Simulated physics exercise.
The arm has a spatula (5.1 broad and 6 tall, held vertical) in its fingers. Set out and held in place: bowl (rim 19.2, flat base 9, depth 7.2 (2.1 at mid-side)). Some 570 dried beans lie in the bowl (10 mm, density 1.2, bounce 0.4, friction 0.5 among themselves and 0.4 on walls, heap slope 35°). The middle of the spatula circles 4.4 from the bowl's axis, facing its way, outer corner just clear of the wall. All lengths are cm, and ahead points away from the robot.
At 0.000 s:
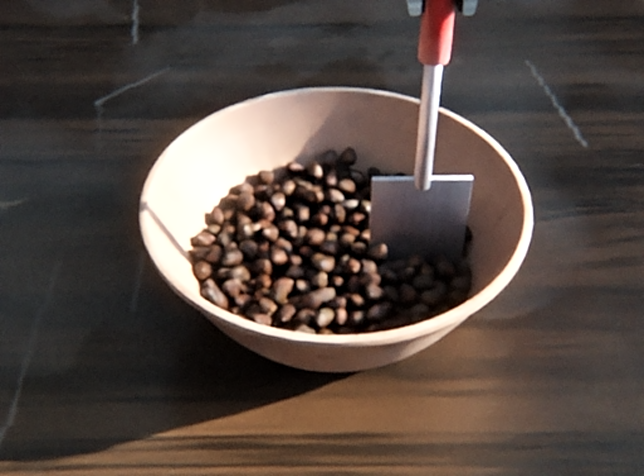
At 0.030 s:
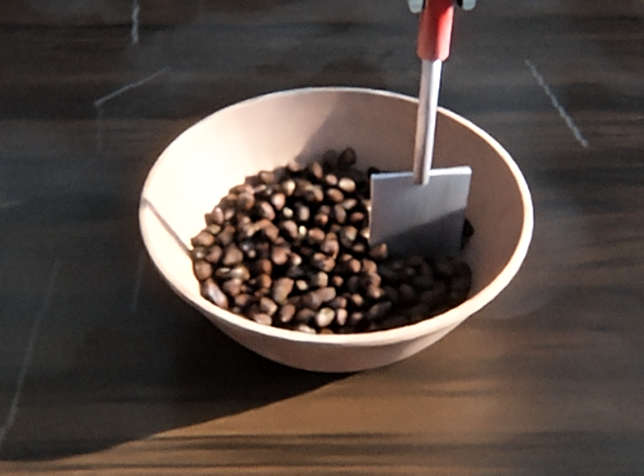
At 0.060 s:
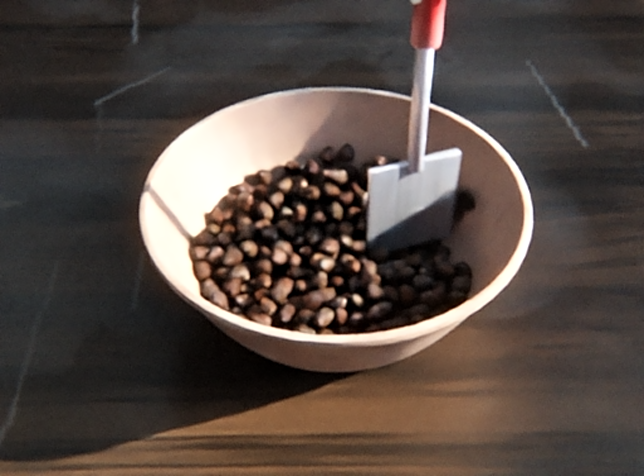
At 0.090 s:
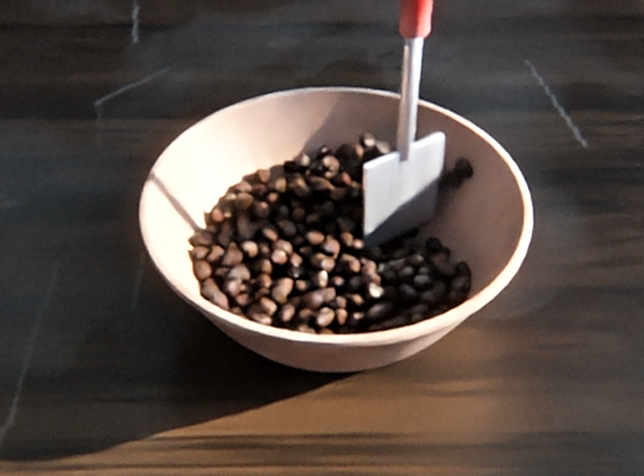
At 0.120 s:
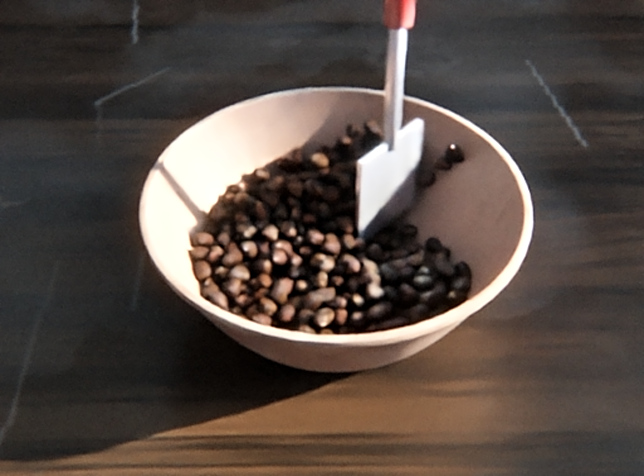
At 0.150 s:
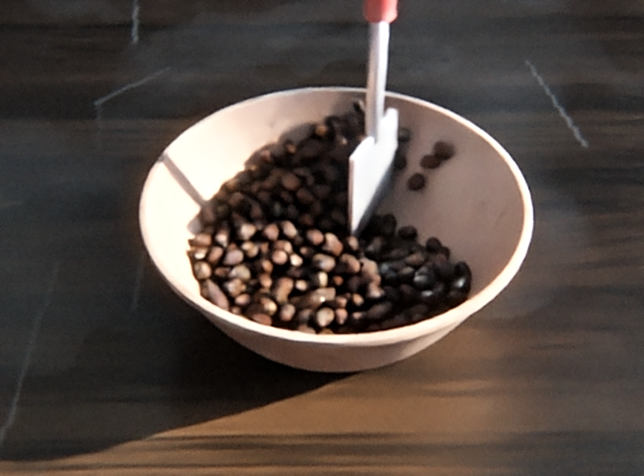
On a dark wooden surface, a red-handled spatula held upright sweeping through dark beans in a pale bowl, pushing them toward the back.
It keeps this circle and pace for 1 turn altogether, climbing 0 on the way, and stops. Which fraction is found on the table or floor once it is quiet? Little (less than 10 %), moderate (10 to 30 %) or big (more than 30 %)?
A little share, less than 10 %, ends on the table or floor.
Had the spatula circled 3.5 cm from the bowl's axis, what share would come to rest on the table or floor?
In that case some 0 per cent.
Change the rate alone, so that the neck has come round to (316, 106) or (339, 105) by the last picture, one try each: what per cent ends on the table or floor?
Some 20 and 10 per cent.
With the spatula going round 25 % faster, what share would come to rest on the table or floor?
Then about 10 per cent.
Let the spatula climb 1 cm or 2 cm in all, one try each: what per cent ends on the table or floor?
Some 5 and 0 per cent.
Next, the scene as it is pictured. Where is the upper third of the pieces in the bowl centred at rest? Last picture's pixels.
Near (402, 195).
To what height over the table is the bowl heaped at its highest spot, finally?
Some 7.5 cm.
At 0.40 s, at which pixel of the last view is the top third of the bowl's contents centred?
Around (228, 259).
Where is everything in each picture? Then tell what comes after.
In the first frame, spatula neck at (425, 154), 0° round; upper third of the load around (330, 250), from x 200 to 460, top at y 160; 572 in the bowl.
In the second frame, spatula neck at (423, 149), 5° round; upper third of the load around (329, 249), from x 200 to 465, top at y 160.
In the third frame, spatula neck at (417, 137), 19° round; upper third of the load around (334, 240), from x 200 to 465, top at y 155.
In the fourth frame, spatula neck at (406, 126), 33° round; upper third of the load around (330, 230), from x 200 to 460, top at y 140.
In the fifth frame, spatula neck at (392, 117), 47° round; upper third of the load around (329, 219), from x 200 to 460, top at y 130.
In the sixth frame, spatula neck at (374, 110), 61° round; upper third of the load around (324, 208), from x 200 to 460, top at y 110; 572 in the bowl.
After 0.40 s, 177° round, highest piece 9 above the table; 569 in the bowl, 2 on the table or floor, 1 in flight or on the tool.
After 0.65 s, 293° round, highest piece 9 above the table; 554 in the bowl, 15 on the table or floor, 3 in flight or on the tool.
After 0.97 s, 0° round, highest piece 8 above the table; 548 in the bowl, 24 on the table or floor.
After 1.67 s, 0° round, highest piece 8 above the table; 548 in the bowl, 24 on the table or floor.
At rest, 548 in the bowl, 24 on the table or floor. That is 4 % on the table or floor.
